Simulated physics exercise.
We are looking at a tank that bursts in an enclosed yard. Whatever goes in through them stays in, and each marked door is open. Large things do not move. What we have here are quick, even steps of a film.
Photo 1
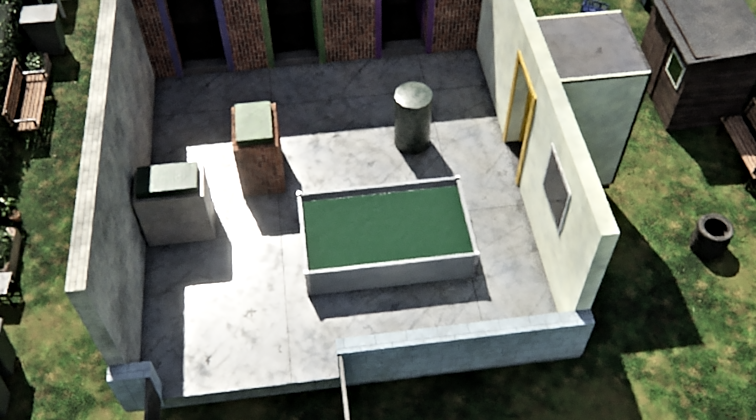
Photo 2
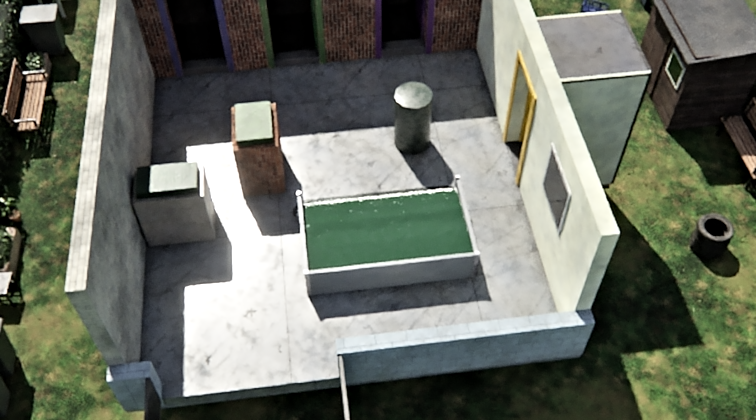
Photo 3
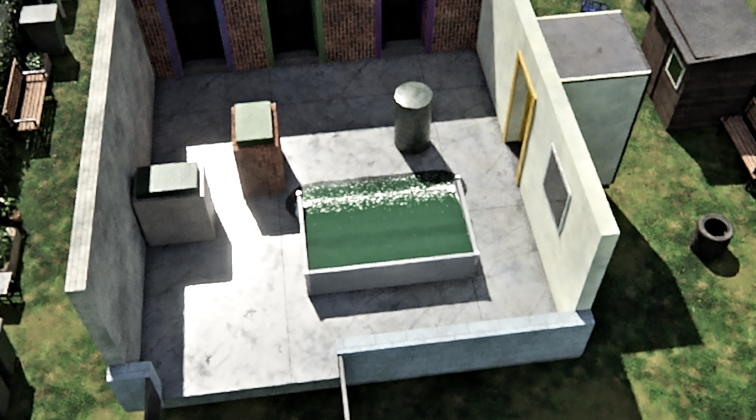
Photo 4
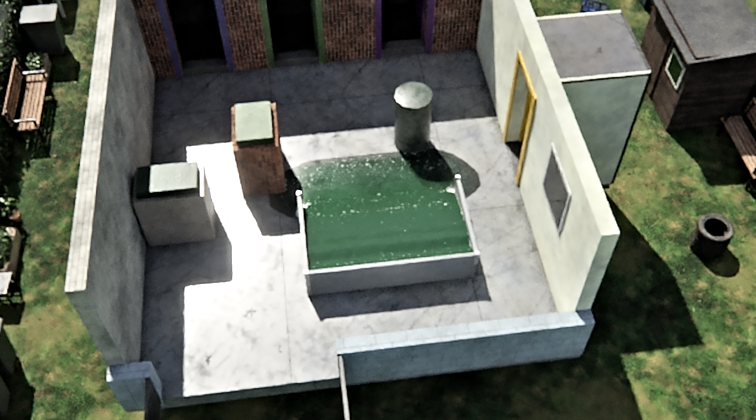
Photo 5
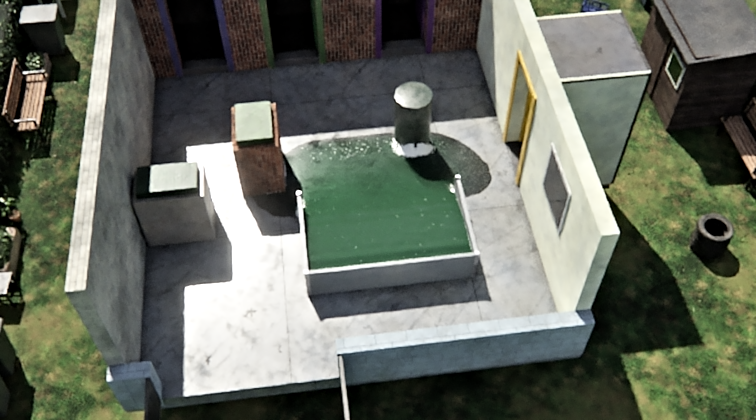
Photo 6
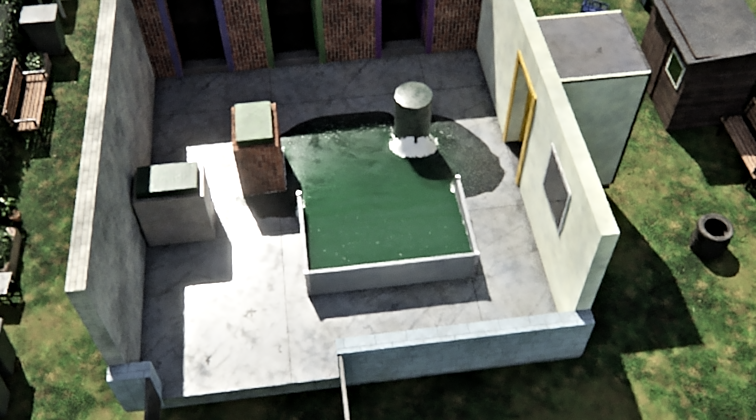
Green water sits still in a low rectangular tank inside a walled yard, then pours over the far side in a white, foamy line. It spreads across the pale floor toward the back wall, reaching the brick pillar and foaming around the base of the grey cylinder as its dark edge widens.
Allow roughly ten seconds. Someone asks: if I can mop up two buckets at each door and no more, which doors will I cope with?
The blue door is not overrun past two buckets; the yellow door is overrun past two buckets; the purple door is not overrun past two buckets; the green door is overrun past two buckets.
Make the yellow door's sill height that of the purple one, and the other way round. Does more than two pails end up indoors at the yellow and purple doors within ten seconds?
So yellow door falls short while purple door overshoots.
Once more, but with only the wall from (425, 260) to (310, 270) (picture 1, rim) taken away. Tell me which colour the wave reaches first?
Earliest is the one in yellow.
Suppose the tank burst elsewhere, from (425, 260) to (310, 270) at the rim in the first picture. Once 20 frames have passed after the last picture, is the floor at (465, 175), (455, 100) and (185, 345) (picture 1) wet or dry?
Point by point: Swamped, untouched and swamped.
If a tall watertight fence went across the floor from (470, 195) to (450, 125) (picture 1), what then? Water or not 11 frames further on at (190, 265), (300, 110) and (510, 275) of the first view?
Results in order: Bone-dry / swamped / bone-dry.
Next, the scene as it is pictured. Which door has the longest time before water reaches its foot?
My answer: The door marked blue.
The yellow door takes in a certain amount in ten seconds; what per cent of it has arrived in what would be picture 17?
Around 5 in a hundred.
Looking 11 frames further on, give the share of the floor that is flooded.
Around 45 in a hundred.
A moment on, water covers 35 % of the floor; the blue door not reached, the yellow door wet at the sill, nothing in, the purple door not reached, the green door wet at the sill, nothing in.
Next, water covers 45 % of the floor; the blue door wet at the sill, nothing in, the yellow door under two buckets in, the purple door wet at the sill, nothing in, the green door over two buckets in.
Then, water covers 50 % of the floor; the blue door wet at the sill, nothing in, the yellow door over two buckets in, the purple door wet at the sill, nothing in, the green door far over two buckets in.
Later, water covers 65 % of the floor; the blue door wet at the sill, nothing in, the yellow door over two buckets in, the purple door wet at the sill, nothing in, the green door far over two buckets in.
In the end, water covers 85 % of the floor; the blue door wet at the sill, nothing in, the yellow door far over two buckets in, the purple door wet at the sill, nothing in, the green door far over two buckets in.
